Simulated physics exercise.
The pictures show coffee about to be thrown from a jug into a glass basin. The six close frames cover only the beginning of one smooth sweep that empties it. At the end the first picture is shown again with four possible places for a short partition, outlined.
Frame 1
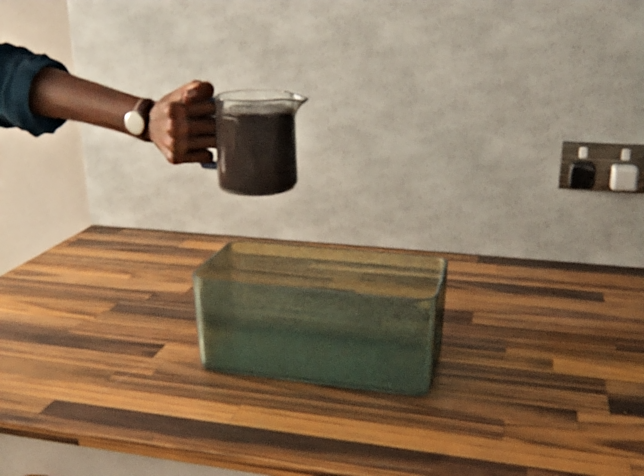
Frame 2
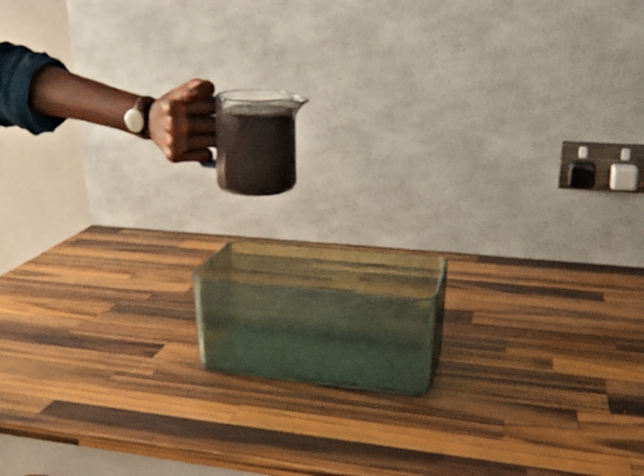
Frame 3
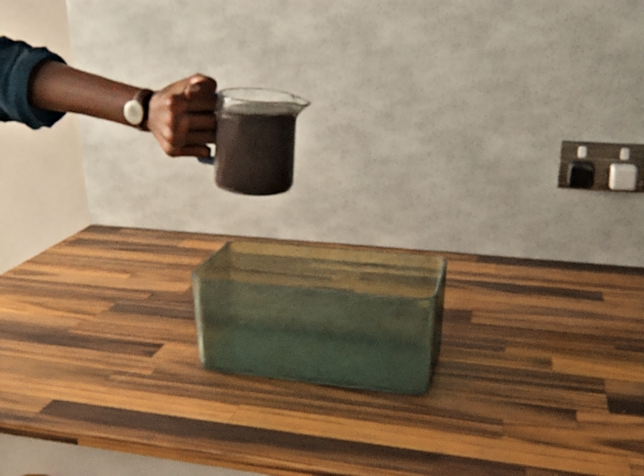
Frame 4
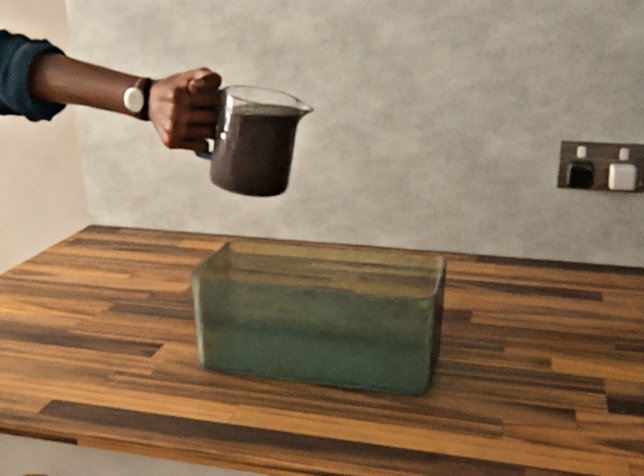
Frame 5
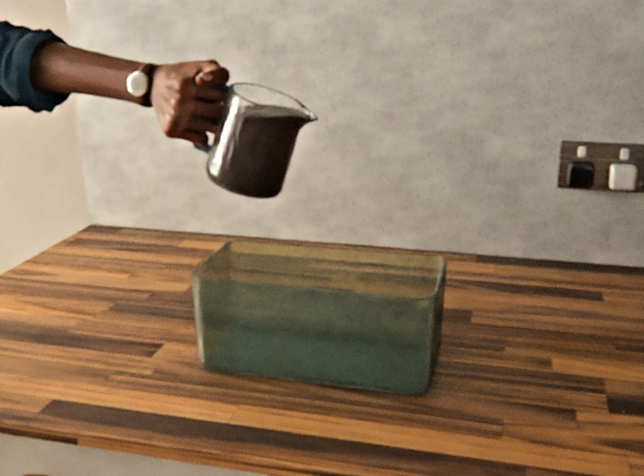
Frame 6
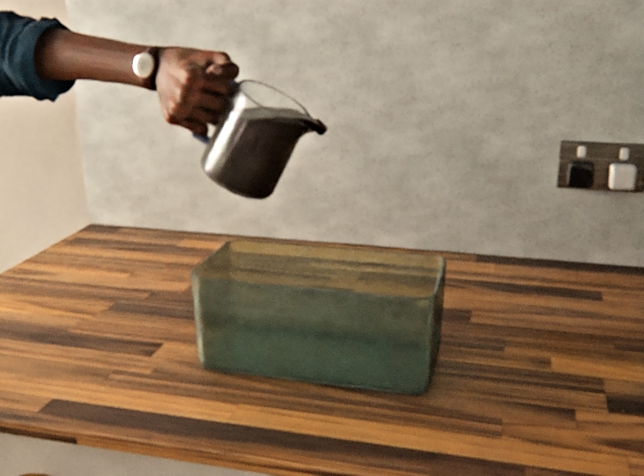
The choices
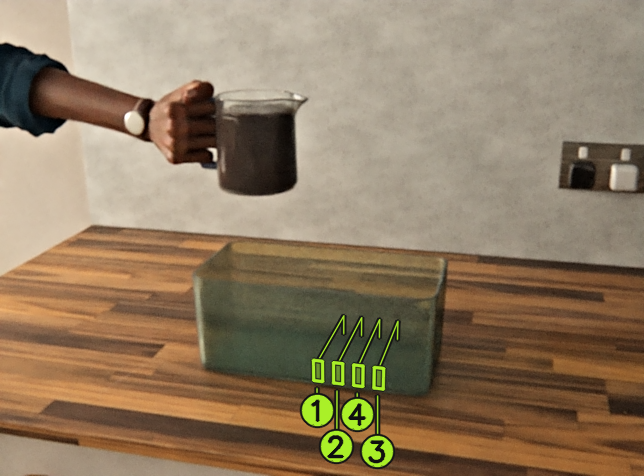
The clip shows a hand holding a glass jug of dark coffee upright above a glass basin on a wooden counter, then gradually tilting it to the right until coffee reaches just over the lip.
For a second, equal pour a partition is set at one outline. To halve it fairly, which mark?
Choose 4.
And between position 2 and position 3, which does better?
The answer is 2.
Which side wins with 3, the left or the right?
More ends on the left.
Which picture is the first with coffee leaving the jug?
In picture 6.
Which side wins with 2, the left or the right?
More ends on the right.
On the marked copy, 1 at (317, 388); 2 at (337, 390); 3 at (377, 395); 4 at (357, 393).
With 1, about 17 % ends left of the wall and 82 % right of it.
With 2, about 31 % ends left of the wall and 68 % right of it.
With 3, about 80 % ends left of the wall and 19 % right of it.
With 4, about 50 % ends left of the wall and 50 % right of it.
